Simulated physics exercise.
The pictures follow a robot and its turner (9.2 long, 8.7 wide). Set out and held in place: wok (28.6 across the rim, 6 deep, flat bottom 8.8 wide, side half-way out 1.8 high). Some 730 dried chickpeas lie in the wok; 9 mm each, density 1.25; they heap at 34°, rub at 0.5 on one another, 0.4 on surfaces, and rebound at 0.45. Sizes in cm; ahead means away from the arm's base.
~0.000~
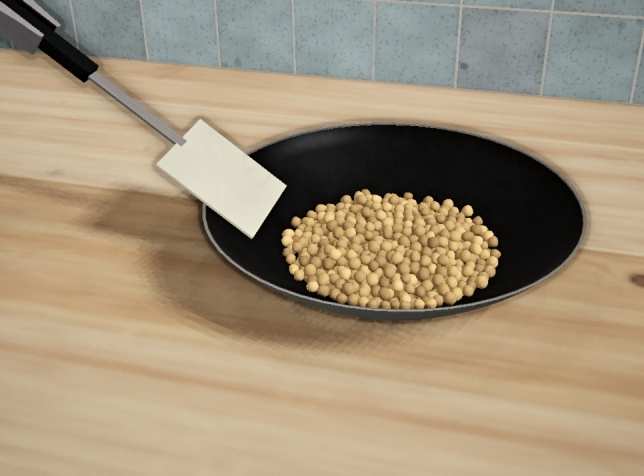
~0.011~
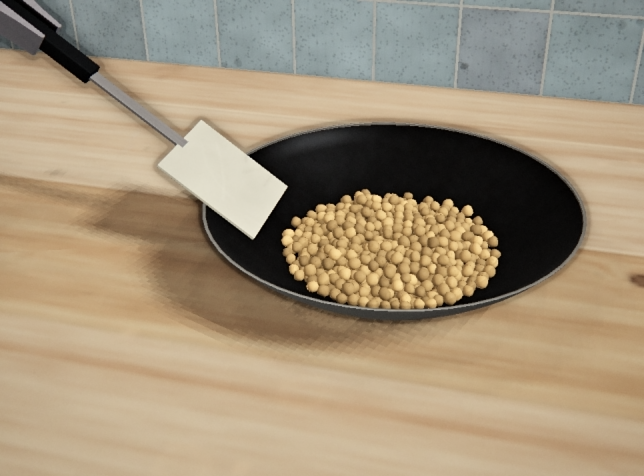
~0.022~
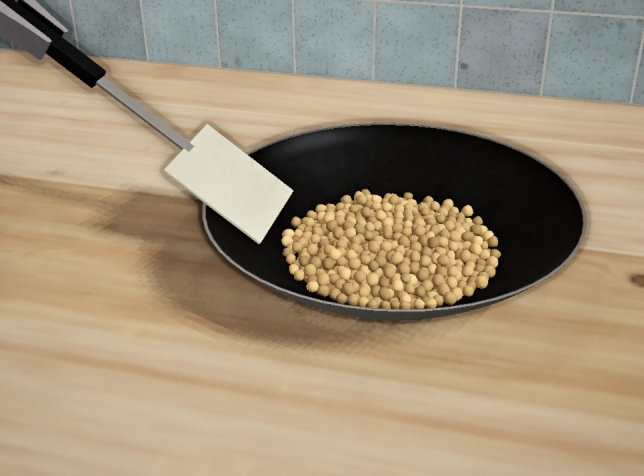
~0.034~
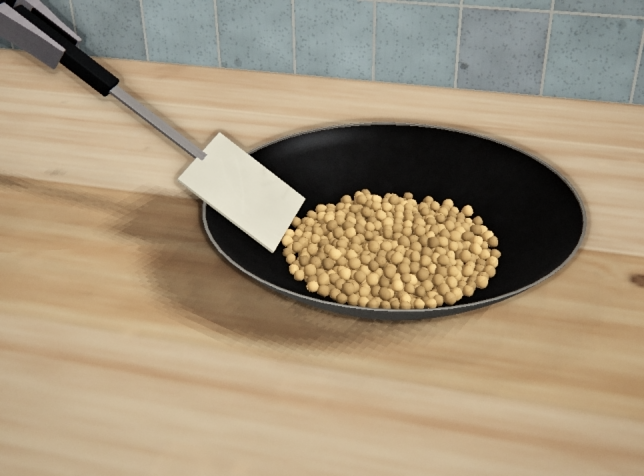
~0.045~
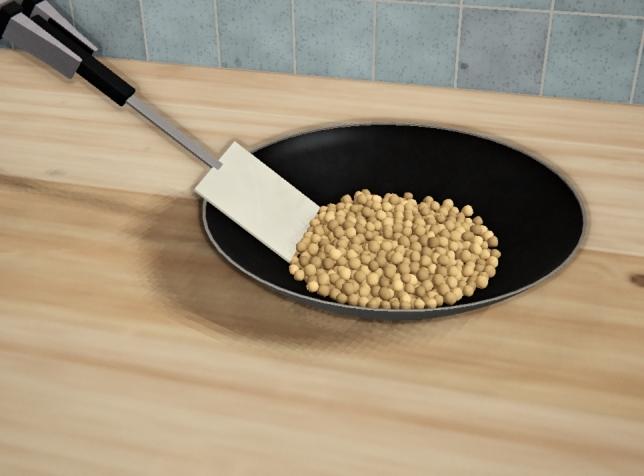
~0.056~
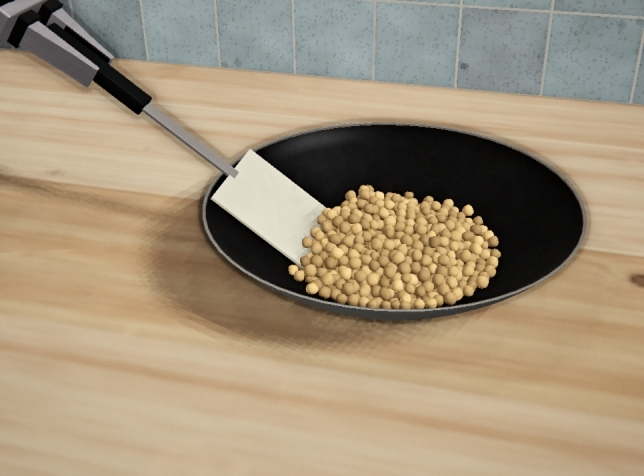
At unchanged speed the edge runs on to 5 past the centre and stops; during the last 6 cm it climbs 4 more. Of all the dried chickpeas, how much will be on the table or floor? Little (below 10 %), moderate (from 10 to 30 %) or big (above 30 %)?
Share on the table or floor: Moderate (from 10 to 30 %).
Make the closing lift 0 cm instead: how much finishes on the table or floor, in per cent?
Some 5 per cent.
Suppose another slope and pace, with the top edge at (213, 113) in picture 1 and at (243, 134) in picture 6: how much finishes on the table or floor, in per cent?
Some 0 per cent.
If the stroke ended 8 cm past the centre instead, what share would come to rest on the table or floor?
In that case some 30 per cent.
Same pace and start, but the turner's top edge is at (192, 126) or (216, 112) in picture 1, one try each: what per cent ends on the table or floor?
About 15 and 15 per cent.
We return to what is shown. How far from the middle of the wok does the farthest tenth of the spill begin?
Some 70 cm.
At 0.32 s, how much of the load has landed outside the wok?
Some 5 per cent.
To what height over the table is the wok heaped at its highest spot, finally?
Some 5.0 cm.
By 0.08 s, sloping 36°, highest piece 6 above the table; 728 in the wok.
By 0.11 s, sloping 36°, highest piece 7 above the table; 728 in the wok.
By 0.32 s, sloping 36°, highest piece 14 above the table; 603 in the wok, 42 on the table or floor, 83 on the blade or in flight.
By 1.38 s, sloping 36°, highest piece 5 above the table; 603 in the wok, 125 on the table or floor.
Final count, 603 in the wok, 125 on the table or floor. That is 17 % on the table or floor.
